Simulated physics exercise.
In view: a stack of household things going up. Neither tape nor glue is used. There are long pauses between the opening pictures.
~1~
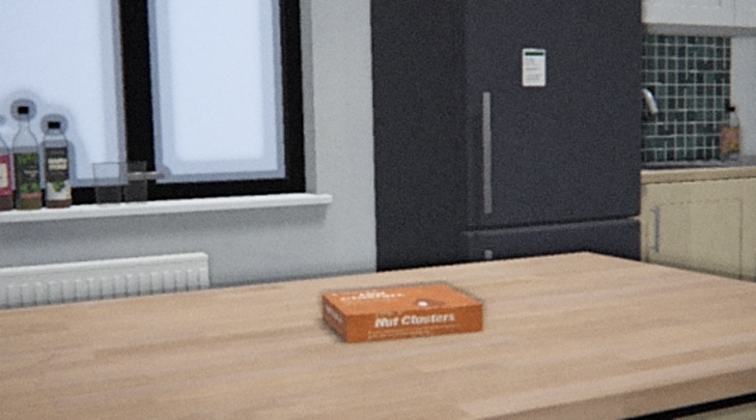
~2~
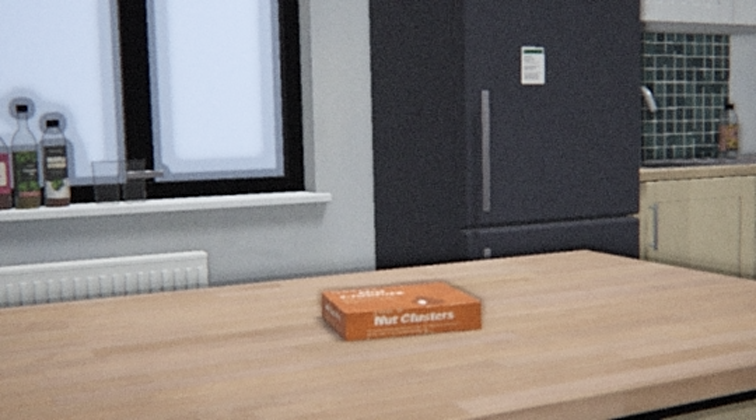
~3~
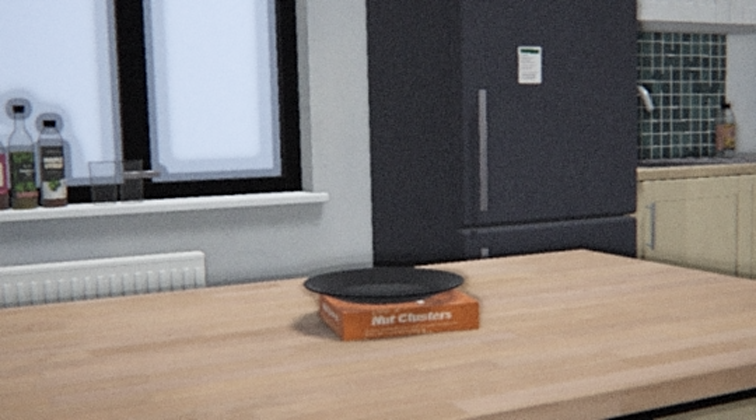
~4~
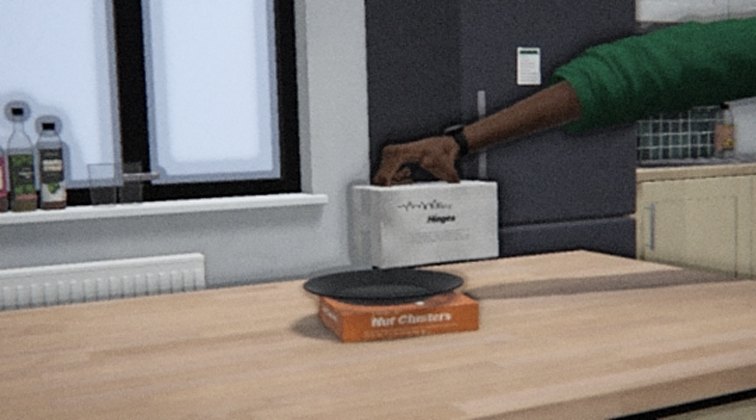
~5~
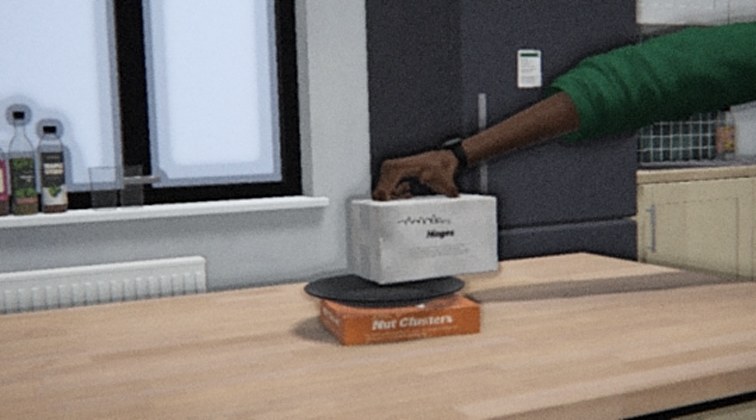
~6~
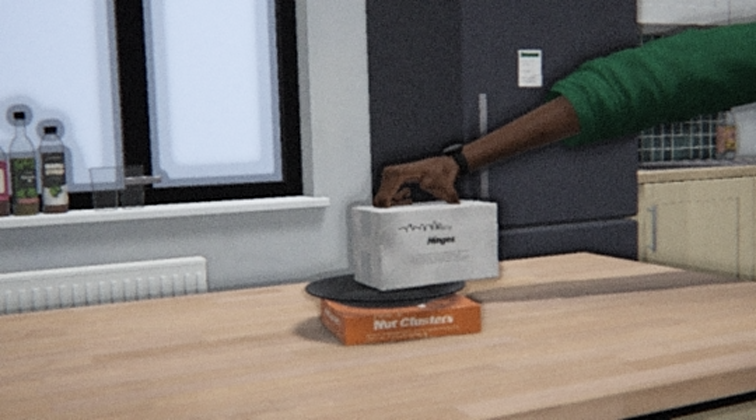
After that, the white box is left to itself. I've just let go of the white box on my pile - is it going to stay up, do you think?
Yes - the balance works.
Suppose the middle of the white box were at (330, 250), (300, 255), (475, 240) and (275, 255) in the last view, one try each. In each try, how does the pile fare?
Lab note - try 1: No collapse; try 2: Collapse; try 3: Collapse; try 4: Collapse.
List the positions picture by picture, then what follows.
In the first picture, the last thing is not in view yet.
In the second picture, the last thing is not in view yet.
In the third picture, the last thing is not in view yet; black plate (384, 288).
In the fourth picture, coming down; white box (425, 222); black plate (383, 289).
In the fifth picture, coming down; white box (424, 236); black plate (385, 292).
In the sixth picture, set down, still held; white box (425, 242).
Then, 0.40 s past the last view, things are still on the move.
Then, 1.00 s past the last view, nothing moves.
Then, 1.70 s past the last view, white box resting near (425, 243).
Finally, all 3 still in place. Final places as the last picture's camera would see them, white box near (425, 243). The pile holds.
